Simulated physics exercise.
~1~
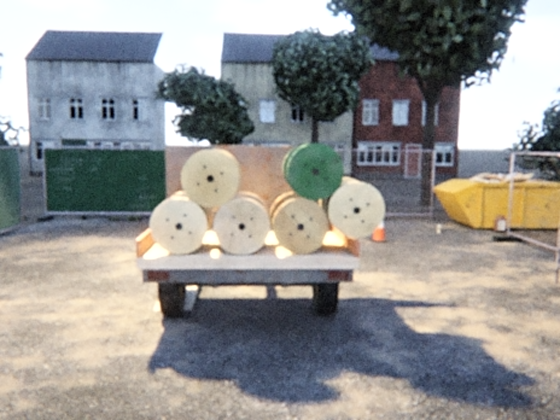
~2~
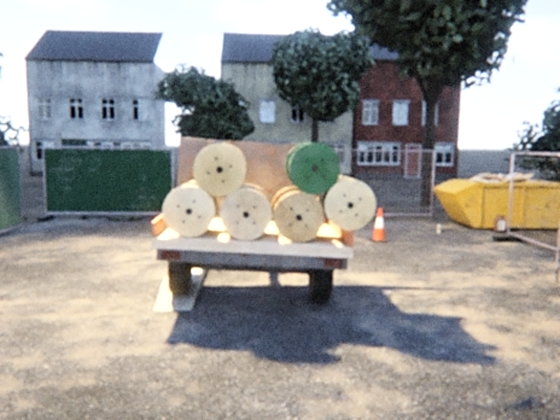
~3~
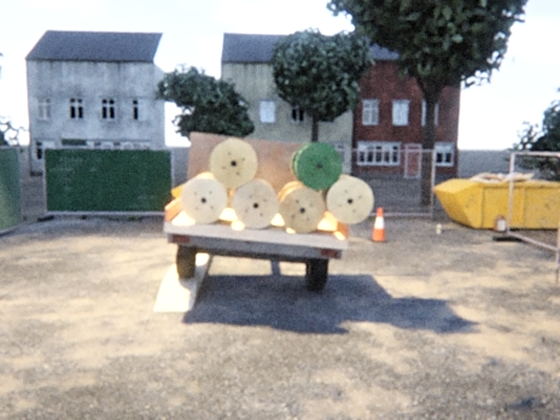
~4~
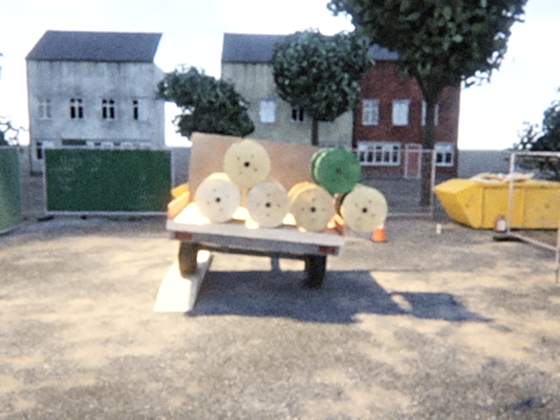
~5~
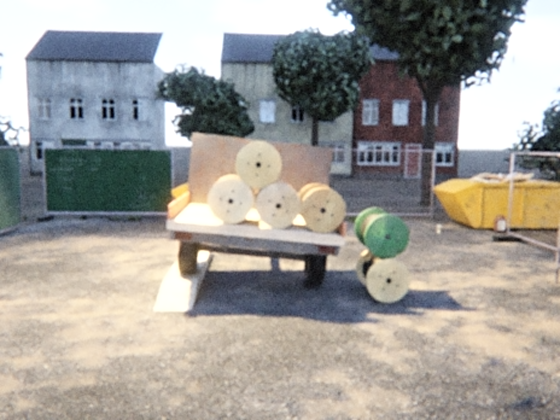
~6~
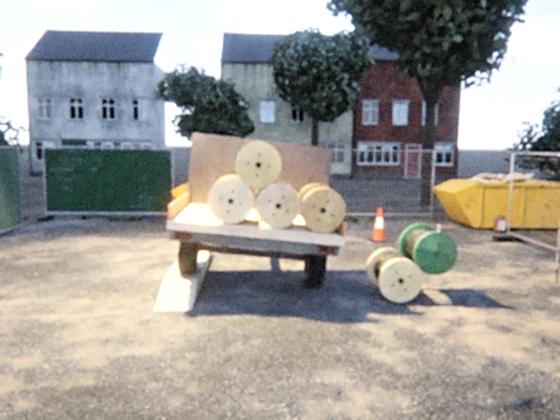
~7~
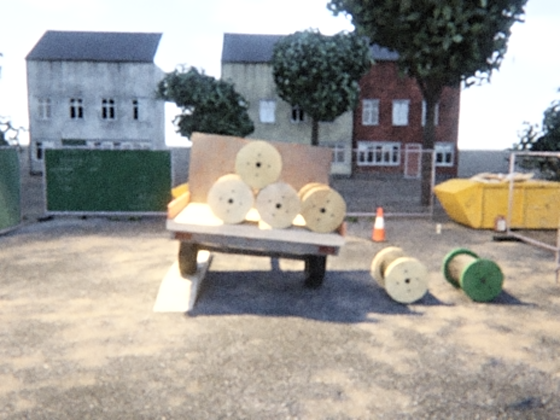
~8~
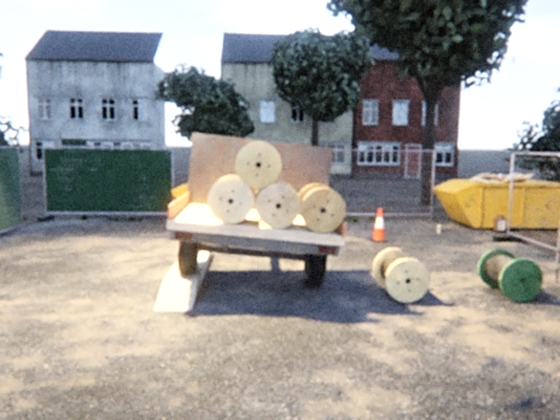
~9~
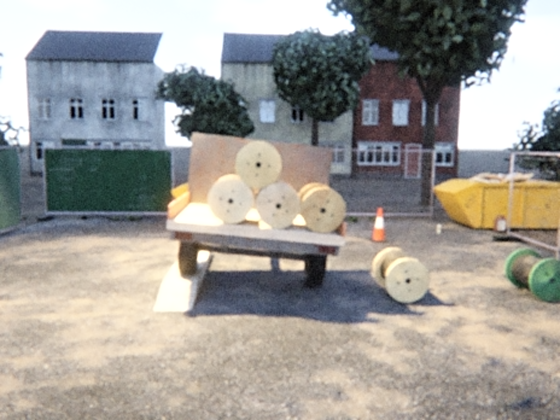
A green cable reel and a pale one tumbled off the right side of a flatbed trailer as it tilted with its left wheel up on a ramp, and the green one rolled away right across the ground while four pale reels stayed aboard.
